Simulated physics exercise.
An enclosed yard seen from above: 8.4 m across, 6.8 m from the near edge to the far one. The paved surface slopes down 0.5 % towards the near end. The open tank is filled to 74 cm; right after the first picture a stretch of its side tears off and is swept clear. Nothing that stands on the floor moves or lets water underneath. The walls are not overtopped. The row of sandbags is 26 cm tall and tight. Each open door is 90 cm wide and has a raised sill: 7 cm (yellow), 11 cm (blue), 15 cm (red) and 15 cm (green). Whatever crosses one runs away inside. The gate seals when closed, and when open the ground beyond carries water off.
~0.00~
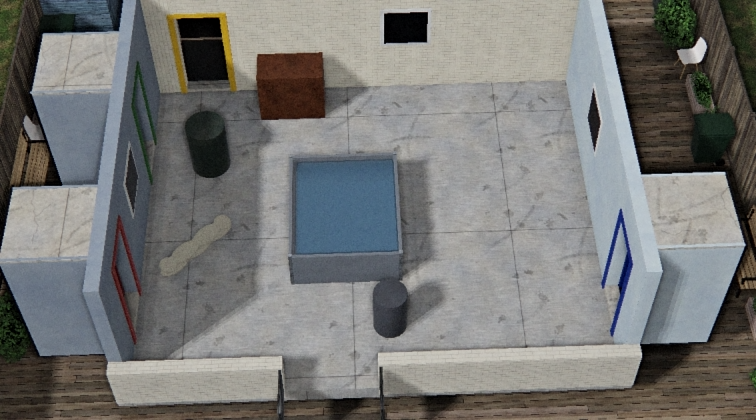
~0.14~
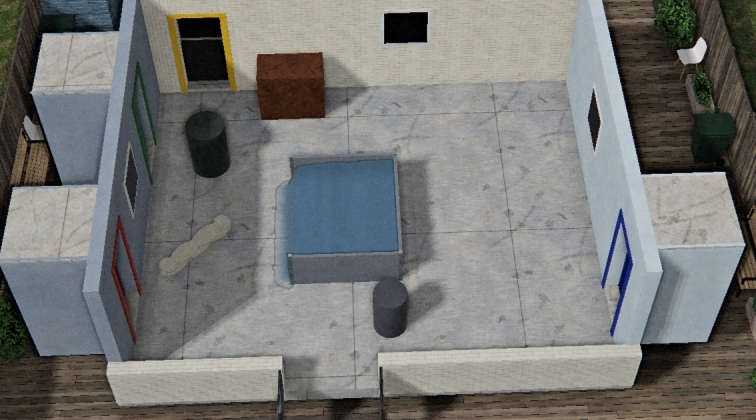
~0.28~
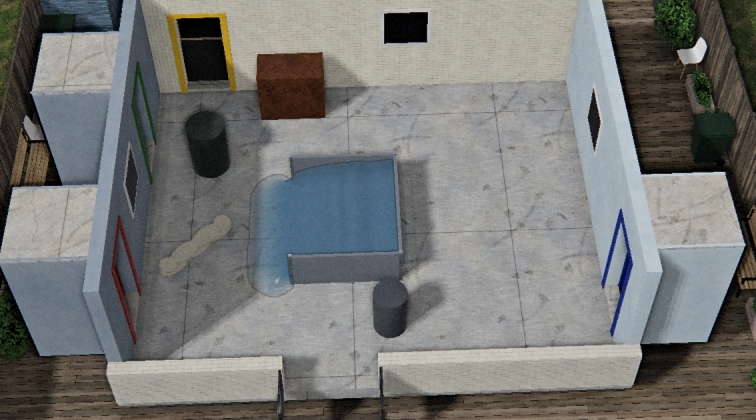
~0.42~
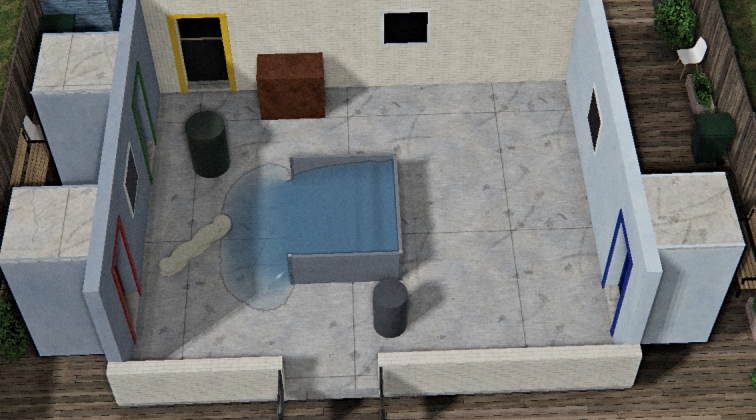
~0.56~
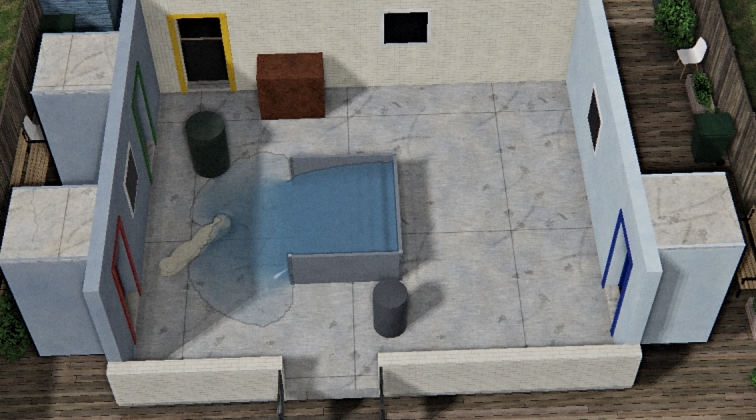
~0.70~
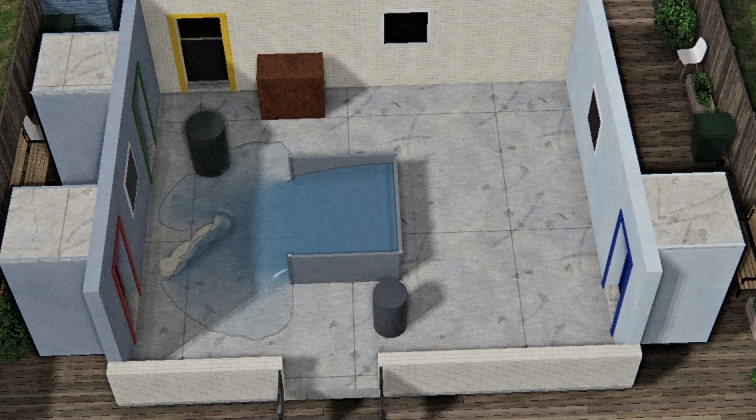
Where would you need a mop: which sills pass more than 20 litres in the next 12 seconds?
Door by door: At the yellow door it passes the limit; at the blue door it does not reach the limit; at the red door it exceeds the limit; at the green door it goes over the limit.
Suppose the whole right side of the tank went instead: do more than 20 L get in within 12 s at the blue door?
Against that limit: Blue past it.
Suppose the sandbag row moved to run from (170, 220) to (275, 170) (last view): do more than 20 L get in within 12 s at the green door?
Against that limit: Green not over.
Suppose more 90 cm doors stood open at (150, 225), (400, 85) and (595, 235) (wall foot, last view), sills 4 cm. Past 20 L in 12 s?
In that order: Past it, below, under.
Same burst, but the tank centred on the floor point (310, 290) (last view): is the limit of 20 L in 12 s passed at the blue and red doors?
Against that limit: Blue below, red above.
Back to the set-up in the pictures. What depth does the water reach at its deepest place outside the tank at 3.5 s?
Up to some 34 cm.
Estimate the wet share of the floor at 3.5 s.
About 45 per cent.
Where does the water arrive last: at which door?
Last comes the blue one.
After 1.4 s water covers 25 % of the floor and is deepest (45 cm) near (233, 229); yellow door not reached, blue door not reached, red door 30 cm at the sill, 23 L in, green door 19 cm at the sill, 2 L in.
After 2.2 s water covers 30 % of the floor and is deepest (58 cm) near (131, 384); yellow door 15 cm at the sill, 1 L in, blue door not reached, red door 30 cm at the sill, 105 L in, green door 25 cm at the sill, 34 L in.
After 3.5 s water covers 45 % of the floor and is deepest (34 cm) near (131, 384); yellow door 17 cm at the sill, 54 L in, blue door not reached, red door 25 cm at the sill, 166 L in, green door 15 cm at the sill, 66 L in.
After 7.0 s water covers 75 % of the floor and is deepest (16 cm) near (613, 367); yellow door 9 cm at the sill, 113 L in, blue door 10 cm at the sill, 0 L in, red door 10 cm at the sill, 199 L in, green door 9 cm at the sill, 68 L in.
After 12.0 s water covers 95 % of the floor and is deepest (10 cm) near (562, 86); yellow door 3 cm at the sill, 114 L in, blue door 6 cm at the sill, 1 L in, red door 6 cm at the sill, 200 L in, green door 5 cm at the sill, 68 L in.
